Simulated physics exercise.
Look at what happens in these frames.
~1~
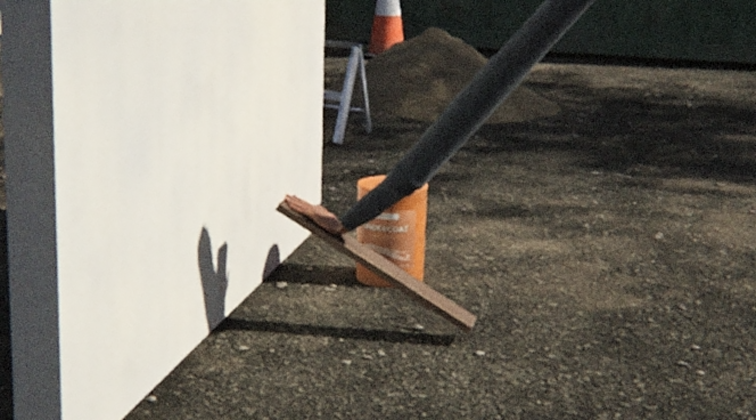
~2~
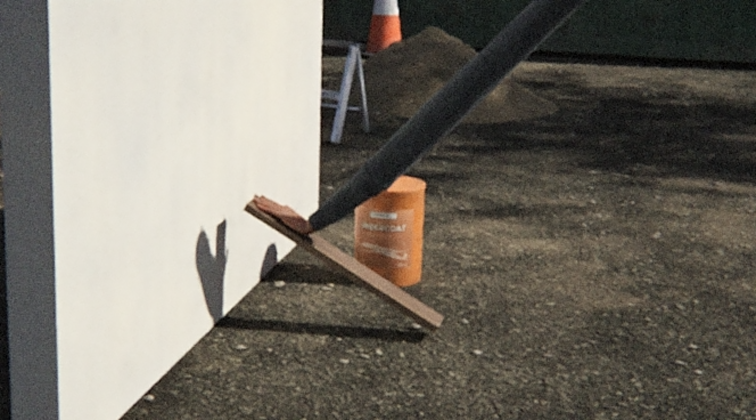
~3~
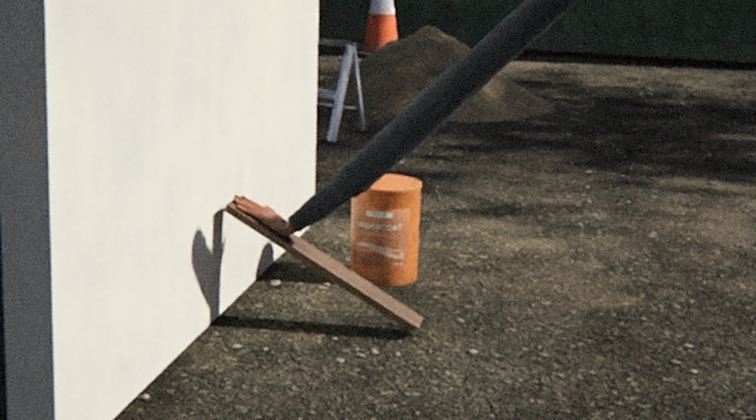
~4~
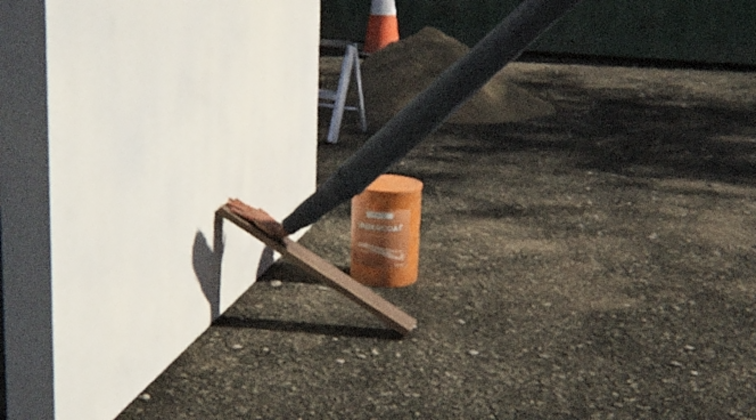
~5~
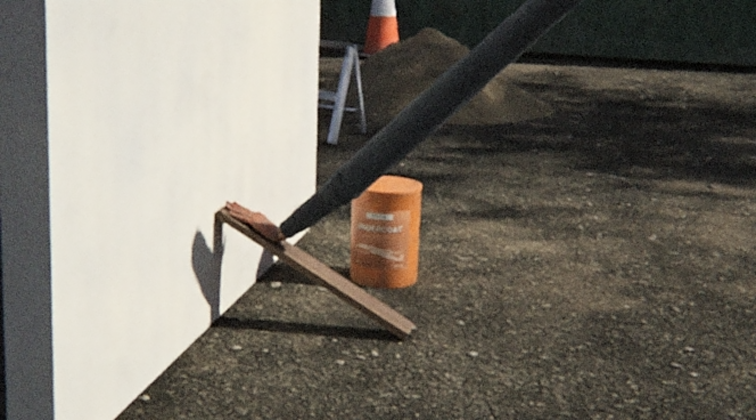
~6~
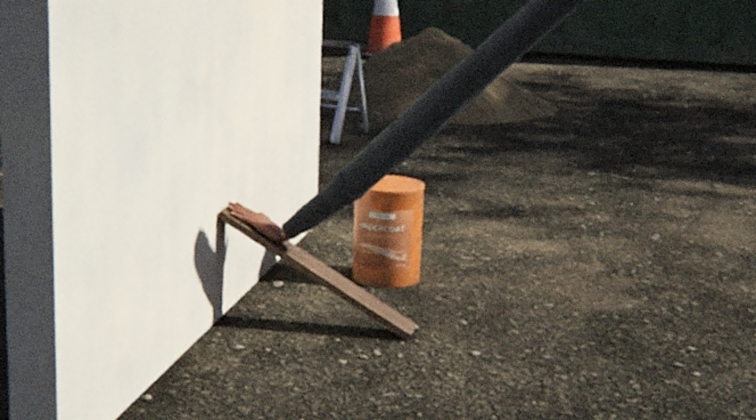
Outdoors on rough ground, a dark pole-like arm moved a slanted brown plank left toward a white wall, away from an orange pail, then held it nearly still there, propped at an angle.
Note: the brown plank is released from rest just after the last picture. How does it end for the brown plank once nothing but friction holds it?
It loses its footing.
Then, 0.30 s after the last picture, brown plank 13° lower than it was left near (326, 293).
Then, 0.40 s after the last picture, brown plank 29° lower than it was left near (330, 325).
At rest, moved from the start, brown plank; orange pail in place. Seen from the same camera at the end, brown plank near (330, 324). The plank slides down.
